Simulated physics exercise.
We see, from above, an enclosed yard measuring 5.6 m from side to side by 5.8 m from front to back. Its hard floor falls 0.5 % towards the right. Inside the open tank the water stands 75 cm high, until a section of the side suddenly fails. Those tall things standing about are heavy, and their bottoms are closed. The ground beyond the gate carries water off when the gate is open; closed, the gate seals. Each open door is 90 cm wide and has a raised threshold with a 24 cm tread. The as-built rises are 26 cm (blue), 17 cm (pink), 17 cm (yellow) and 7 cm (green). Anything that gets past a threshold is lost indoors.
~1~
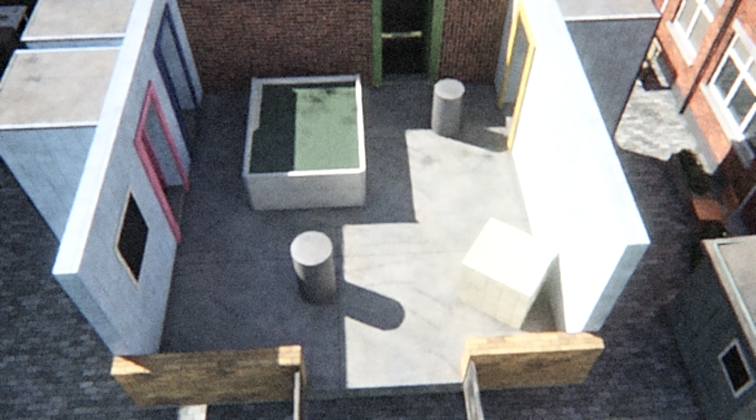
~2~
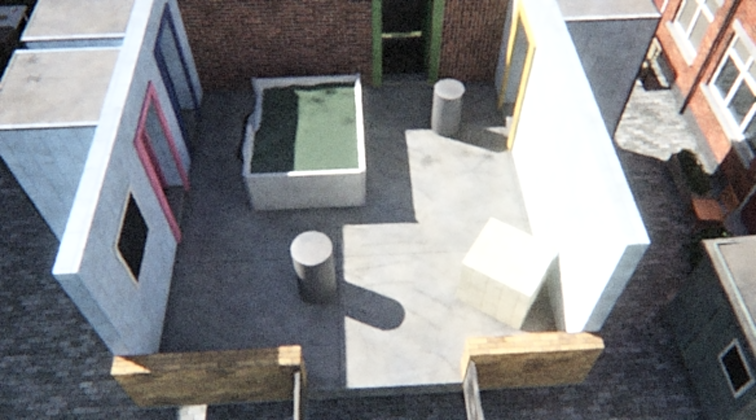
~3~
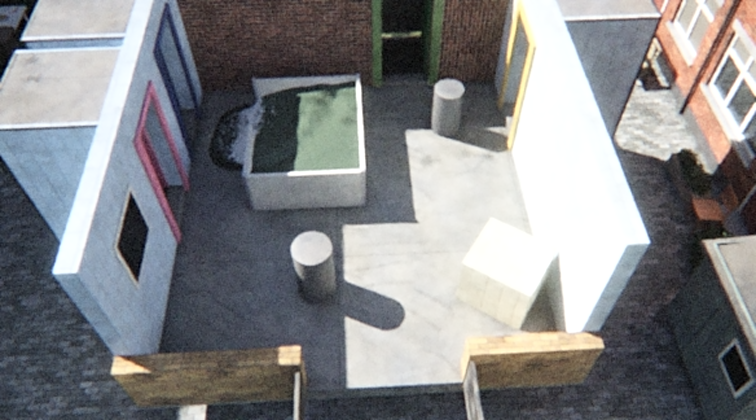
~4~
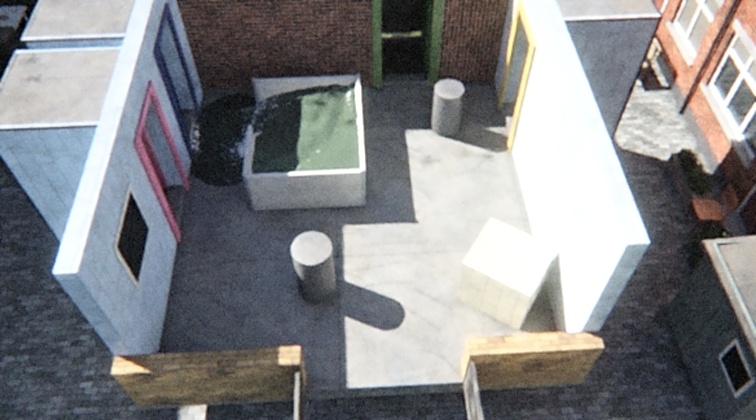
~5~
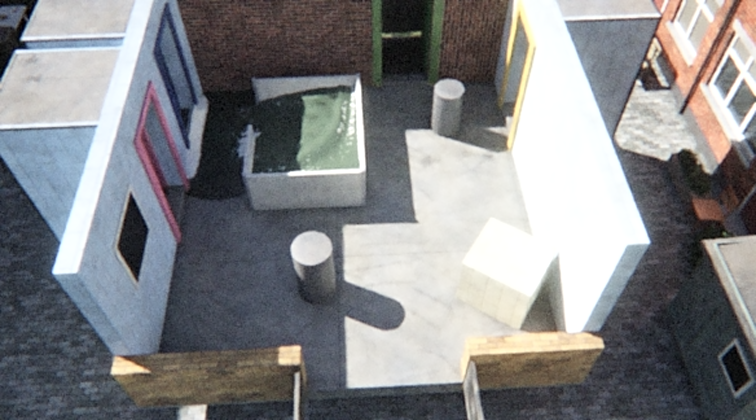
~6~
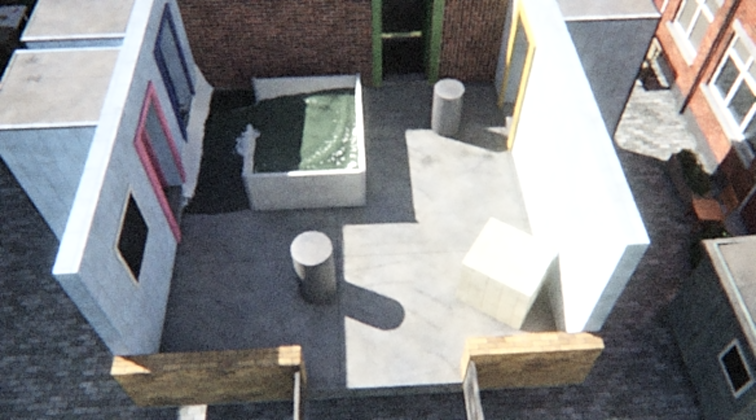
We see a walled yard from above, with an open tank of green water, pillars and a pale block; the tank's left side gives way, and water pours out, spreading across the floor towards the pink and blue doors.
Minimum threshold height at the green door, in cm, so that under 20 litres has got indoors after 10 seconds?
Approx. 6 cm.
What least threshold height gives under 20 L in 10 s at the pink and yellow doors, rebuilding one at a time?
You'd want about 6.5 centimetres at pink and about 12.5 centimetres at yellow.
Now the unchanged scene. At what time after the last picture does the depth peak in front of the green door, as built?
Roughly at 2.6 s.
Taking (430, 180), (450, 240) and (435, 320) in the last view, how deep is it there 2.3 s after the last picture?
That's 0, 0 and 0 cm, in the order given.
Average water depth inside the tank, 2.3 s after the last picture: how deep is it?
About 31 centimetres on average.
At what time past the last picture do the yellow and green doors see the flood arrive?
Yellow 2.2 s, green 1.4 s.
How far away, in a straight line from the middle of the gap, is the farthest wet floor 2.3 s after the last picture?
4.8 m.
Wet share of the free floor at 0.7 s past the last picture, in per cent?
Roughly 15 percent of the floor is wet.
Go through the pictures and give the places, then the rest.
The first frame shows still water, 75 cm deep, in the open tank at (306, 126); the green door at (406, 42) is dry.
In the second frame, water pours out at (259, 127) and has run 0.3 m, to (241, 156); about 6 cm deep outside, 75 cm at the back.
In the third frame, the gap is at (259, 128), the front 0.8 m out at (214, 152); the back of the open tank holds 75 cm.
In the fourth frame, water pours out at (259, 129) and has run 1.2 m, to (191, 168); about 10 cm deep outside, 74 cm at the back.
In the fifth frame, the gap is at (259, 128), the front 1.3 m out at (179, 143); the back of the open tank holds 67 cm.
In the sixth frame, the front is at (184, 209), 1.6 m from the gap at (259, 128); 3.0 m2 of floor is wet, 62 cm left at the back; the green door at (406, 42), 3.0 m from the gap, is still 2.8 m from the nearest water.
Then, 0.7 s after the last picture water covers 15 % of the floor, deepest (63 cm) near (204, 93); it has not reached the green door.
Then, 2.3 s after the last picture water covers 50 % of the floor, deepest (36 cm) near (202, 99); 10 cm at the green door, 1 litre in over its 7 cm threshold.
Then, 9.3 s after the last picture water covers 100 % of the floor, deepest (16 cm) near (541, 314); 4 cm at the green door, 13 litres in over its 7 cm threshold.
At the green door as built, the water peaked near 10 cm, 2.5 s after the last picture.
With a threshold of 5 cm, 31 litres would have come in within the 10 s; with 7 cm, 13 litres. So under 20 litres takes about 6 cm.
